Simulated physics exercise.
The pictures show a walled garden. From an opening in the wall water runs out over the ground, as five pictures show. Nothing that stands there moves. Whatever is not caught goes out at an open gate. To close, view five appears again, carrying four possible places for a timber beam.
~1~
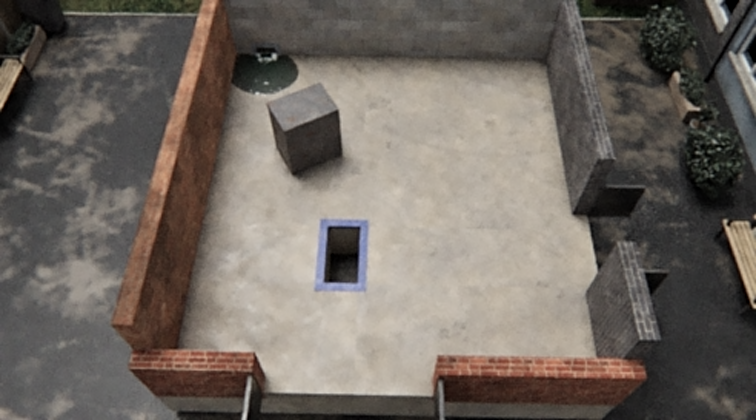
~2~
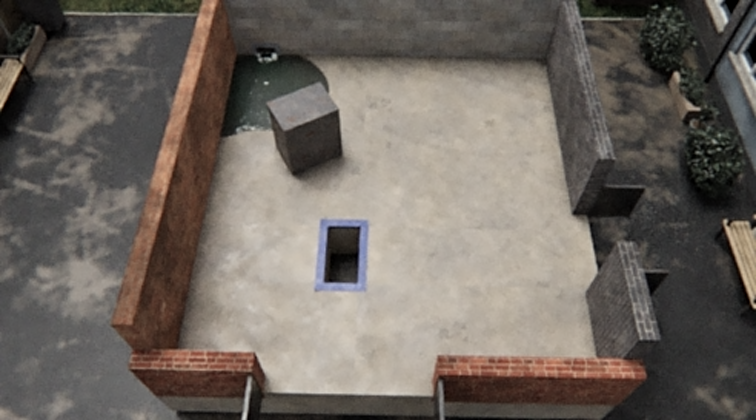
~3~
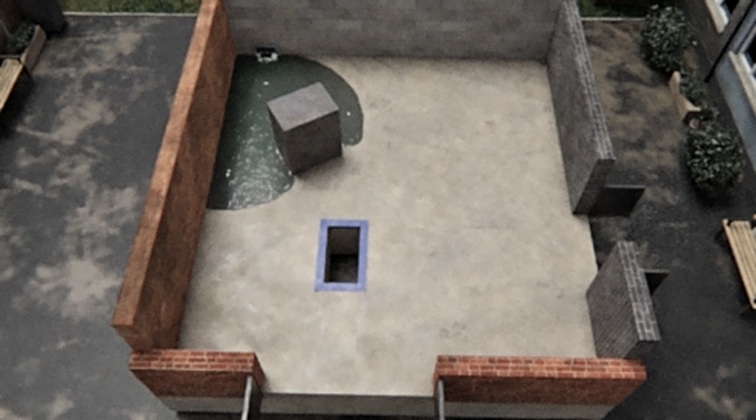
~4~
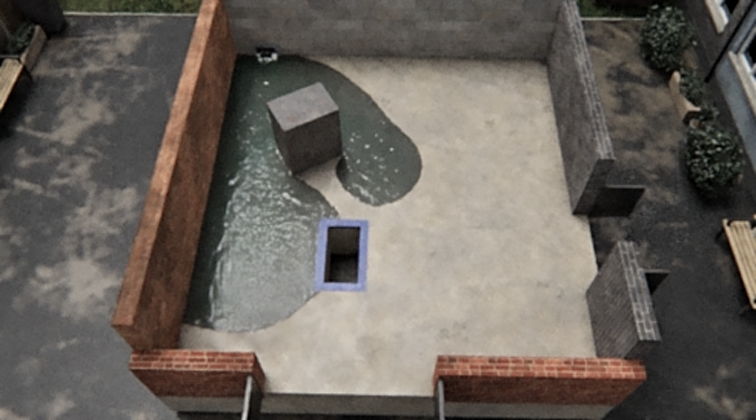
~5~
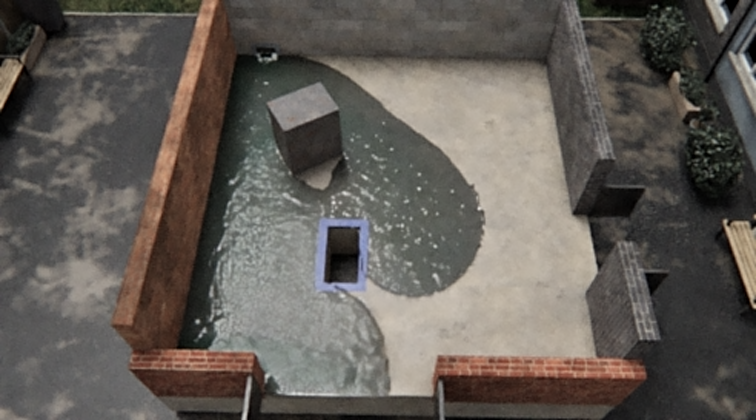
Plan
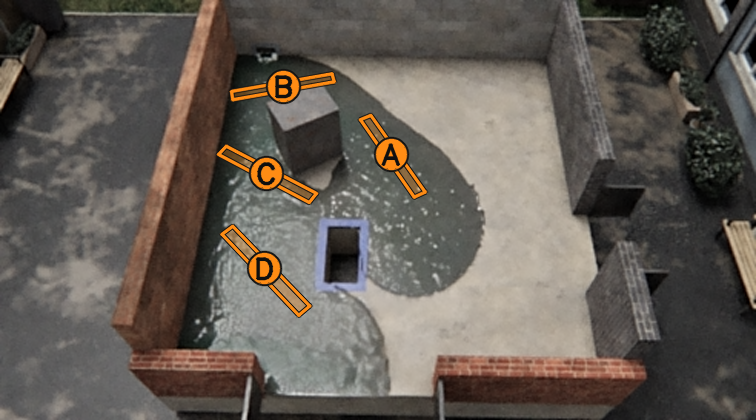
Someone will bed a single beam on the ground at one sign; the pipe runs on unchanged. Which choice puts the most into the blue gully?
It is D.
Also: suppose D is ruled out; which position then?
A it is.
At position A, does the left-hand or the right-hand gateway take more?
The left one.
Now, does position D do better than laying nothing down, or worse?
It is better.
In orange, A from (365, 117) to (419, 194); B from (232, 95) to (333, 77); C from (222, 150) to (312, 197); D from (227, 230) to (304, 310).
Choosing A, about 18 % of the stream goes into the blue gully, about 78 % out by the gates.
Choosing B, about 7 % of the stream goes into the blue gully, about 92 % out by the gates.
Choosing C, about 6 % of the stream goes into the blue gully, about 93 % out by the gates.
Choosing D, about 29 % of the stream goes into the blue gully, about 68 % out by the gates.
